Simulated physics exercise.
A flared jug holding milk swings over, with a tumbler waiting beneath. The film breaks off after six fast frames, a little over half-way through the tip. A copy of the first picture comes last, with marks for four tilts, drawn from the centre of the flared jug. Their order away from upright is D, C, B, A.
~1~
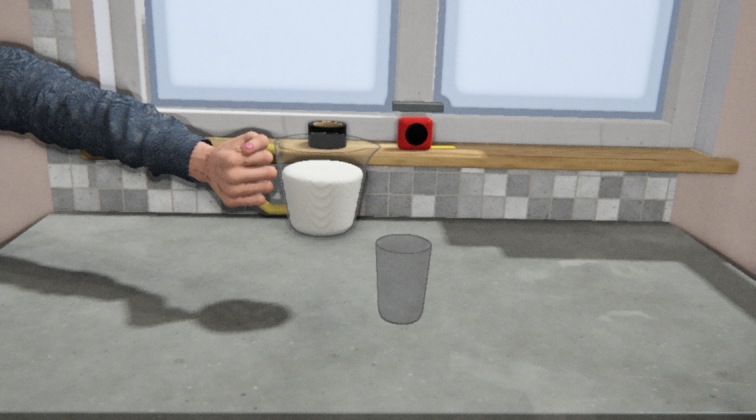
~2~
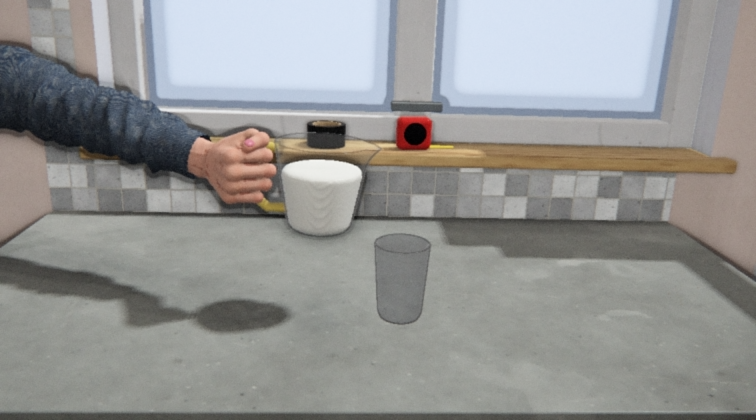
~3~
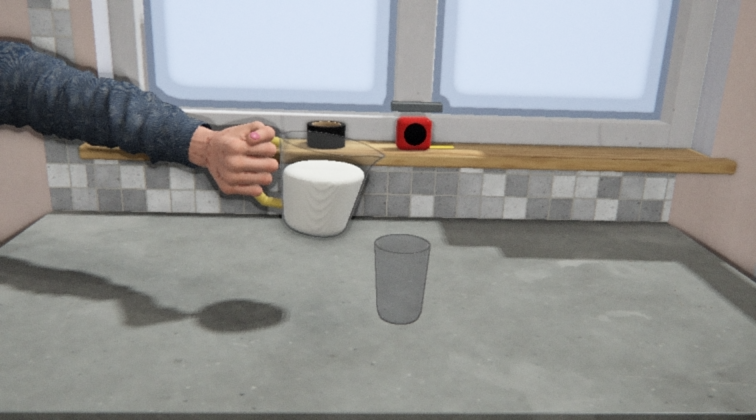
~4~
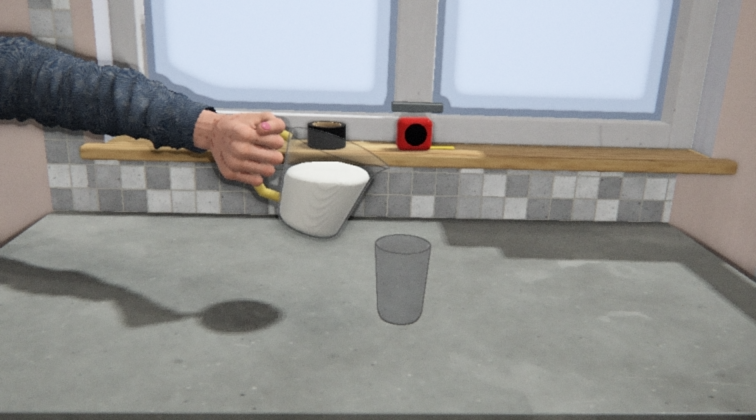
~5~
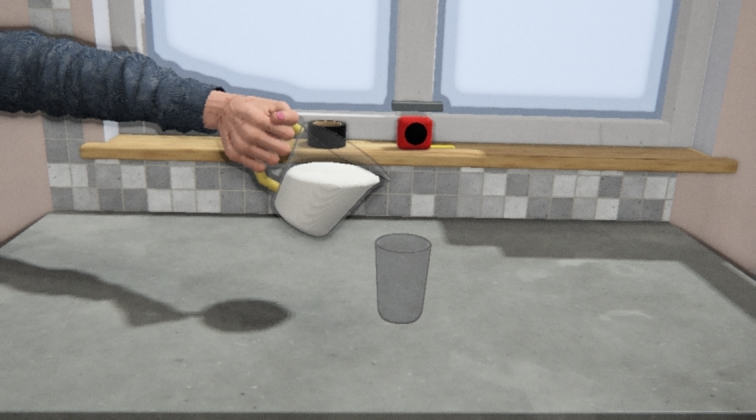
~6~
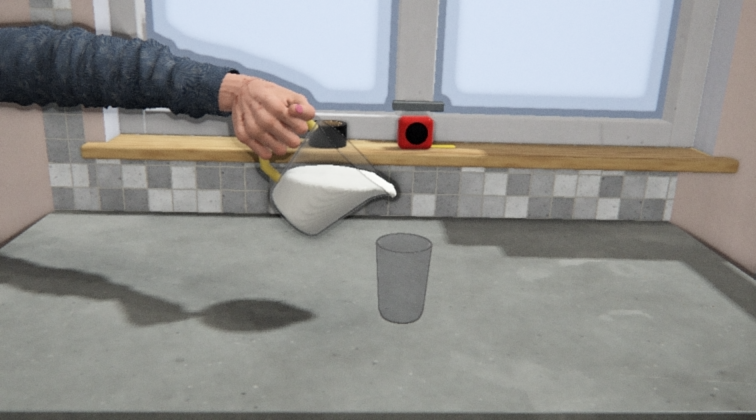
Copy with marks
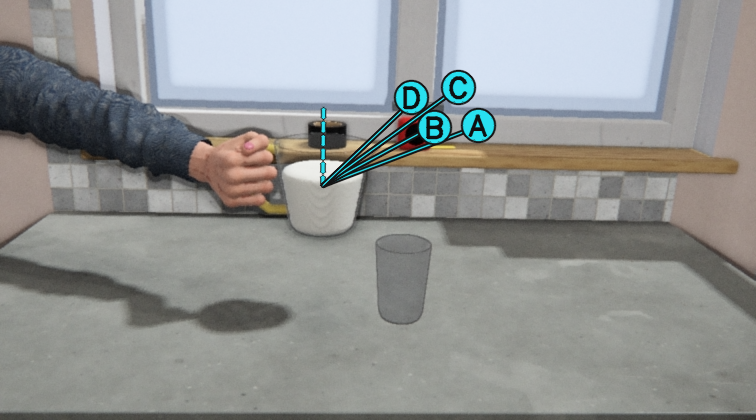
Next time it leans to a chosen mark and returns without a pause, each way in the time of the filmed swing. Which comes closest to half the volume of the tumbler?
Choose C.
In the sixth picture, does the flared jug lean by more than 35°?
Yes, it does.
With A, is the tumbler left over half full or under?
Over.
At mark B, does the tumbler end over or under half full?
Over half.
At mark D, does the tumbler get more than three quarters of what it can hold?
No, less.
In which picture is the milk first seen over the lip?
In picture 6.
In cyan, A at (462, 132); B at (417, 134); C at (444, 97); D at (401, 111).
Choosing A, the tumbler ends with about 90 % of what it can hold; 7 % of the milk is spilt.
Choosing B, the tumbler ends with about 73 % of what it can hold.
Choosing C, the tumbler ends with about 49 % of what it can hold.
Choosing D, the tumbler ends with about 27 % of what it can hold.
